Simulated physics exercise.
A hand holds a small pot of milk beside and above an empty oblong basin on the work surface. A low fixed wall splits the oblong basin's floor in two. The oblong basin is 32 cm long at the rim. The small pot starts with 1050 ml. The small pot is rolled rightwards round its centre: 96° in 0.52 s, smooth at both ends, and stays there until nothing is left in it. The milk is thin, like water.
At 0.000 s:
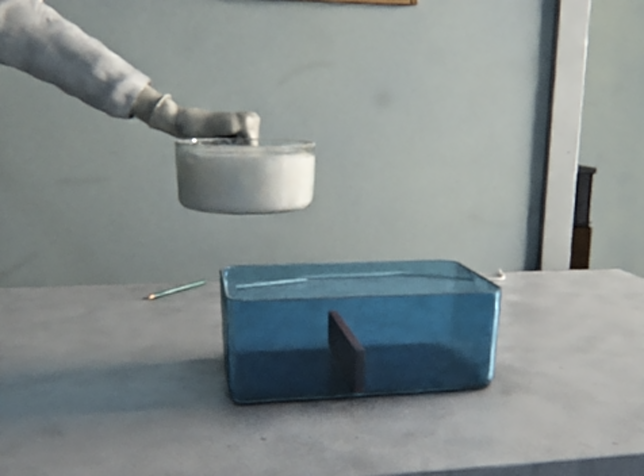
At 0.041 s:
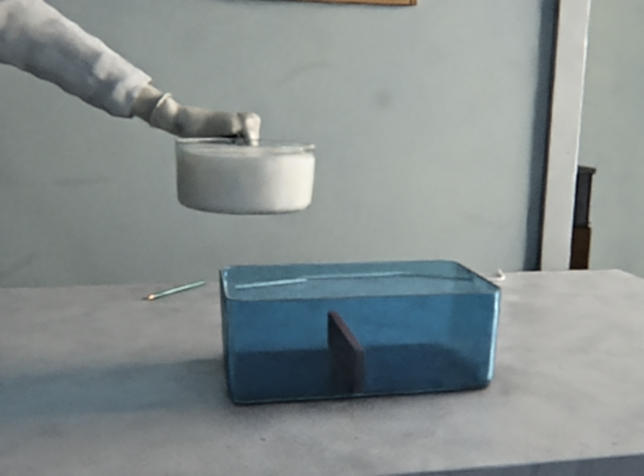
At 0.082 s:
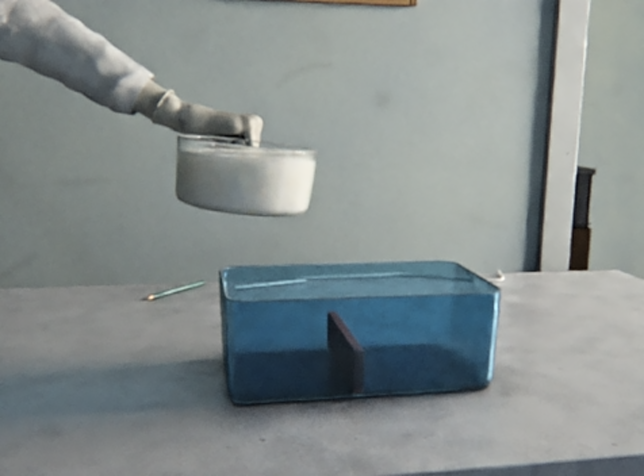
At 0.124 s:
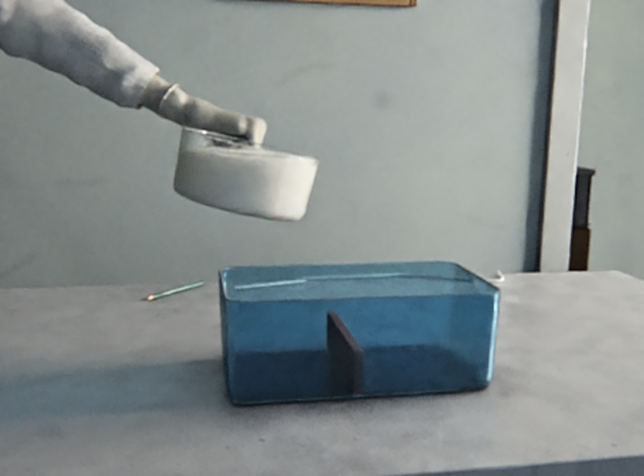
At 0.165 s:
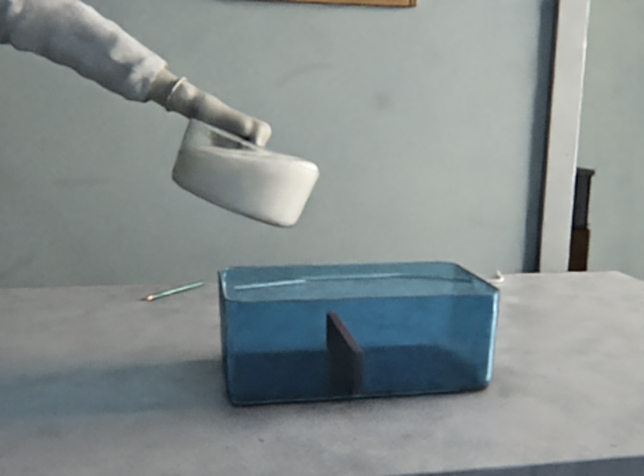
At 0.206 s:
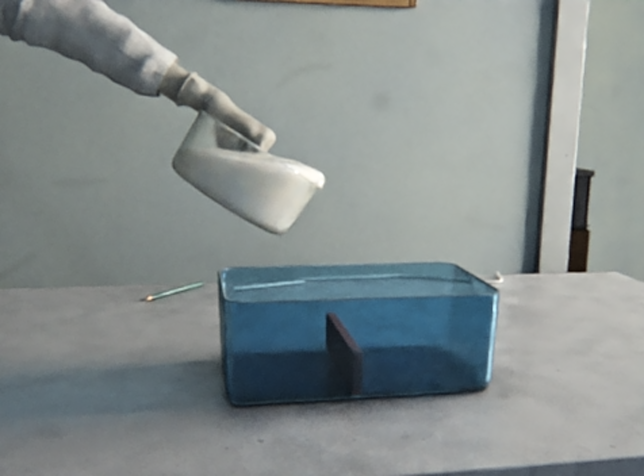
The footage shows a gloved hand holding a small pot of white liquid above a blue-tinted oblong basin with a dark upright divider, keeping it nearly level at first, then tilting it steadily rightwards to a clear slant.
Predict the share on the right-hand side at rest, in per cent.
About 52 per cent.
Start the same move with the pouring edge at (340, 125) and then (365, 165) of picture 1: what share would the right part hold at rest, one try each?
In turn about 80 and 90 per cent.
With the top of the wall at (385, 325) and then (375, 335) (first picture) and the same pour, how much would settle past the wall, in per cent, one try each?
In turn about 5 and 20 per cent.
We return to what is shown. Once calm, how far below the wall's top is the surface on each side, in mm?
Left about 30 mm, right about 30 mm.
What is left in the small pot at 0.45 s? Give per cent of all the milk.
Near 26 in a hundred.
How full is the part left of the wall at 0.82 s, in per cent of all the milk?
Near 42 in a hundred.
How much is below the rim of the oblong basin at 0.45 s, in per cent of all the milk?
Some 34 per cent.
After 0.45 s the tilt is 92° and 26 per cent is still to pour, 5 is left of the wall and 28 right of it.
After 0.63 s the tilt is 96° and 7 per cent is still to pour, 31 is left of the wall and 55 right of it.
After 0.82 s the tilt is 96° and 2 per cent is still to pour, 42 is left of the wall and 51 right of it.
After 1.02 s the tilt is 96° and 1 per cent is still to pour, 46 is left of the wall and 52 right of it.
In the end 47 per cent lies left of the wall, 52 right of it and 1 outside.
